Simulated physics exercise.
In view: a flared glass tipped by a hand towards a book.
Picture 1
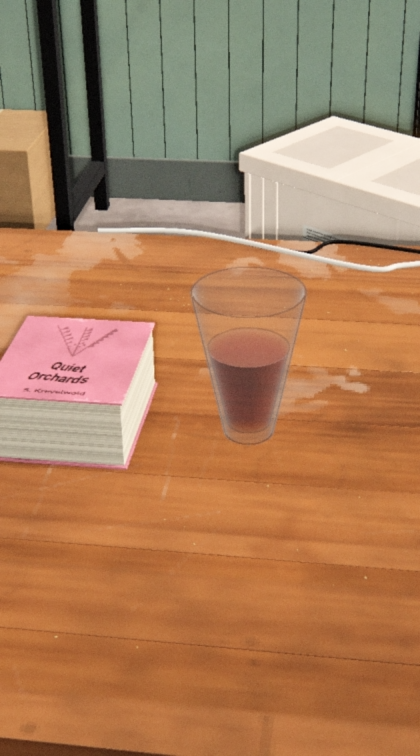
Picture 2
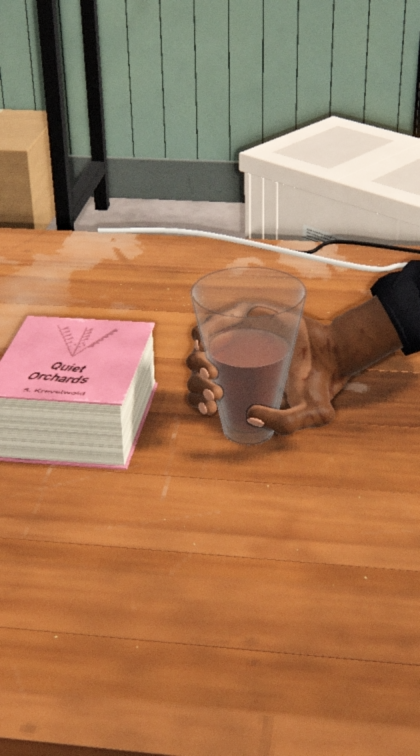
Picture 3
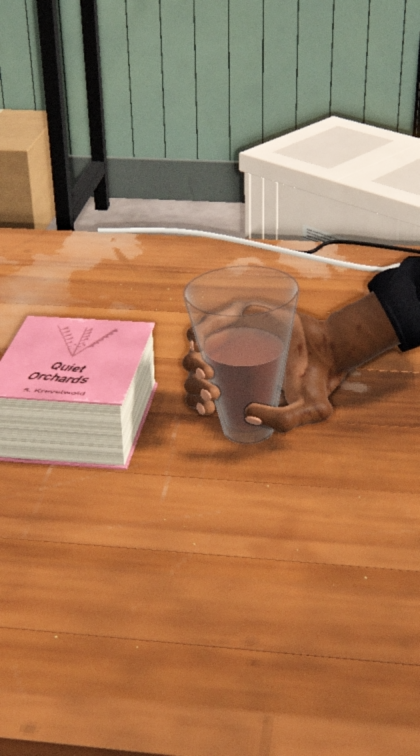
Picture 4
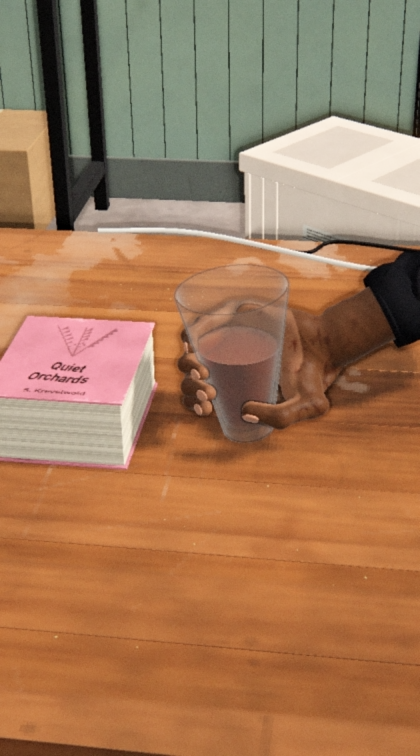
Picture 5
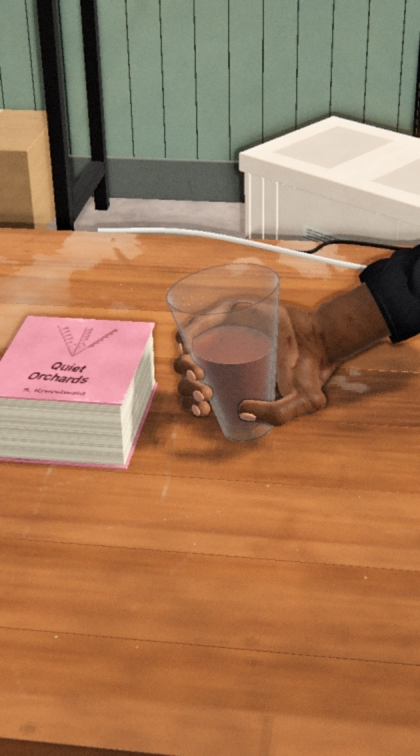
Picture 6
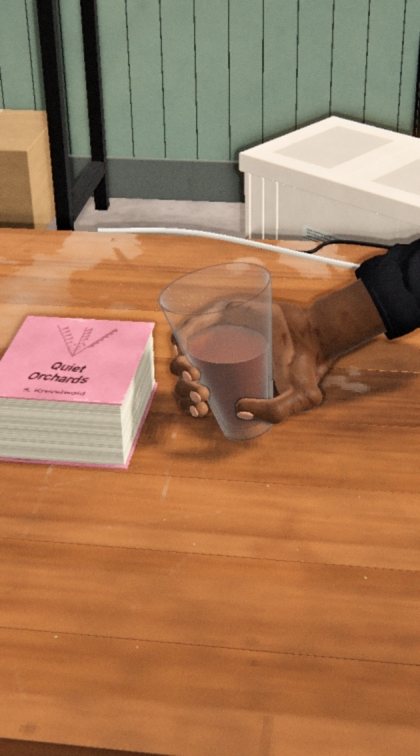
A flared glass about half full of dark red drink stood upright on a wooden table beside a pink book, then a hand took hold from the right and tilted it left towards the book.
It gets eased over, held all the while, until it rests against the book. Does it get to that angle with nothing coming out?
The liquid remains inside.
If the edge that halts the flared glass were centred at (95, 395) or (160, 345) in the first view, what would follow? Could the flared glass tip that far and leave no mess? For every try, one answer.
First it overflows, then it retains its contents.
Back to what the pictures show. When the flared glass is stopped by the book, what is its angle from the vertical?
Around 35°.
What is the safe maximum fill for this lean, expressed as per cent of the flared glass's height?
About 75 %.
Shortly, the flared glass leans by about 25°; none is lost.
Then, the flared glass leans by about 35°; none is lost.
At the finish, the flared glass leans by about 35°, against the book; none is lost.
